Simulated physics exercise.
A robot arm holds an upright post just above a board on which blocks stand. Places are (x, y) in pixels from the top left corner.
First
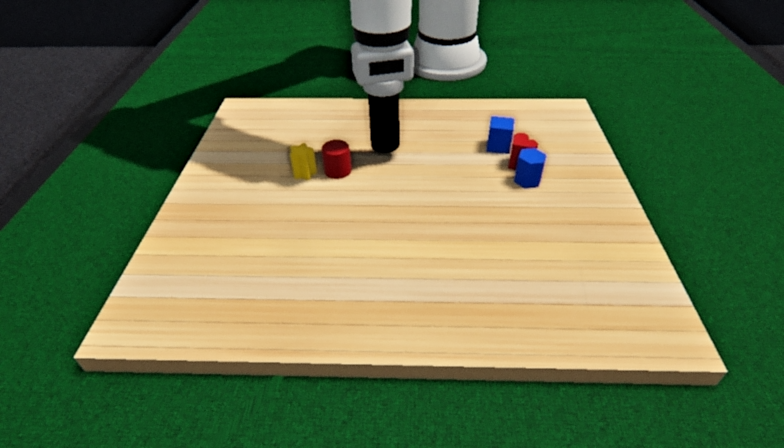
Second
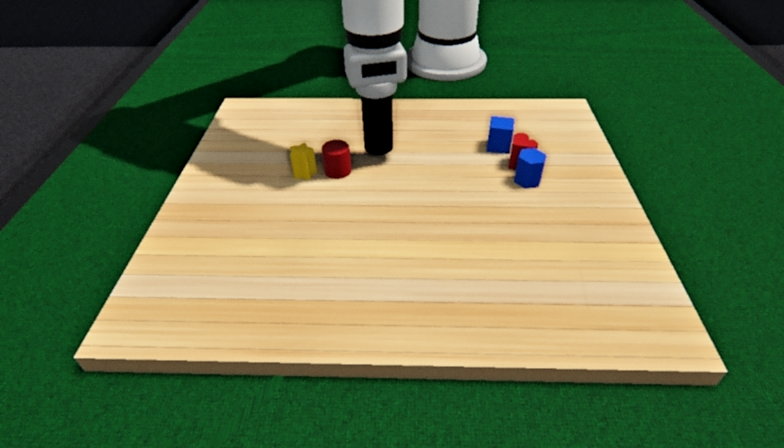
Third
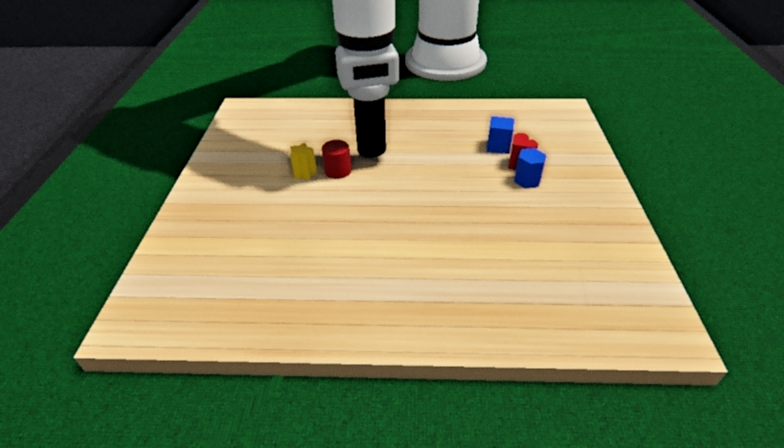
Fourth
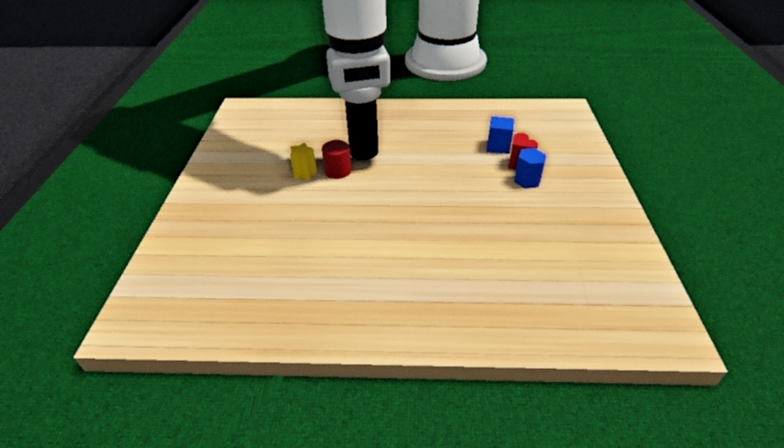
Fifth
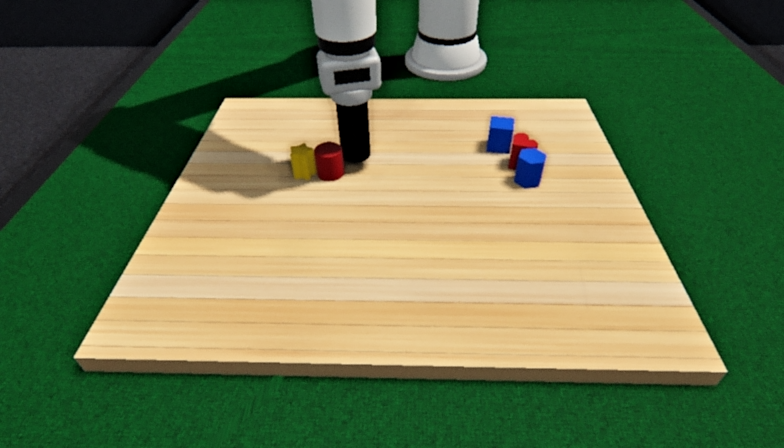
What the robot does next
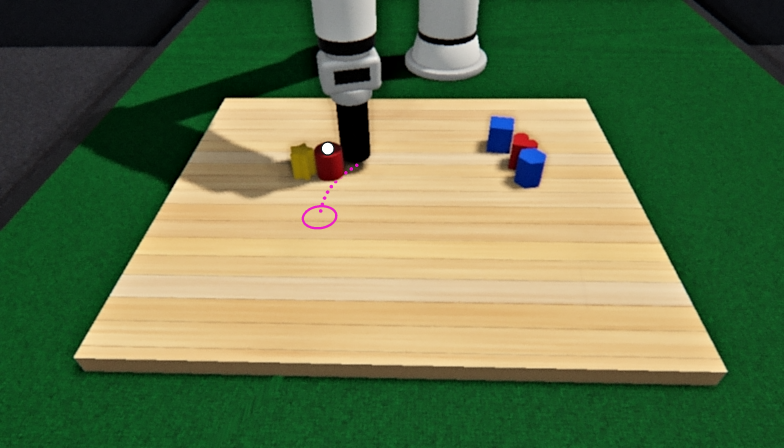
On a wooden board, a robot arm moves left and nudges a red cylinder slightly left.
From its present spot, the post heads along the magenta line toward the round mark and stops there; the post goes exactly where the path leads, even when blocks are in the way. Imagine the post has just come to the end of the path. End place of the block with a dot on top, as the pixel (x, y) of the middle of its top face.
I'd say the block with a dot on top ends with its top centre at (294, 164).
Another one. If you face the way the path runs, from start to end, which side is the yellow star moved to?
It moves over to the right.
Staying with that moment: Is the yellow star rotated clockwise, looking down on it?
Yes, I think so.
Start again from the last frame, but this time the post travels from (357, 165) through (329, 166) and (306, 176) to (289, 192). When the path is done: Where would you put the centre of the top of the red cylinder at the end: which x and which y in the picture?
It will likely be found at (268, 185).
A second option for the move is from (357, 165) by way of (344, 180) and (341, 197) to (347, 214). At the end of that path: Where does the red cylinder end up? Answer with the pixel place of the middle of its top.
In the picture, it is at (309, 159).
The drawn path runs from (357, 165) via (338, 179) and (325, 197), ending at (320, 217); the dot is on the red cylinder.
On the path given first. One third of the way, post (337, 169); yellow star (288, 149); red cylinder (305, 158).
Two thirds of the way, post (323, 187); yellow star (287, 150), turned 25° clockwise; red cylinder (294, 164).
At the end, post (318, 206); yellow star (287, 150), turned 25° clockwise; red cylinder (294, 164).
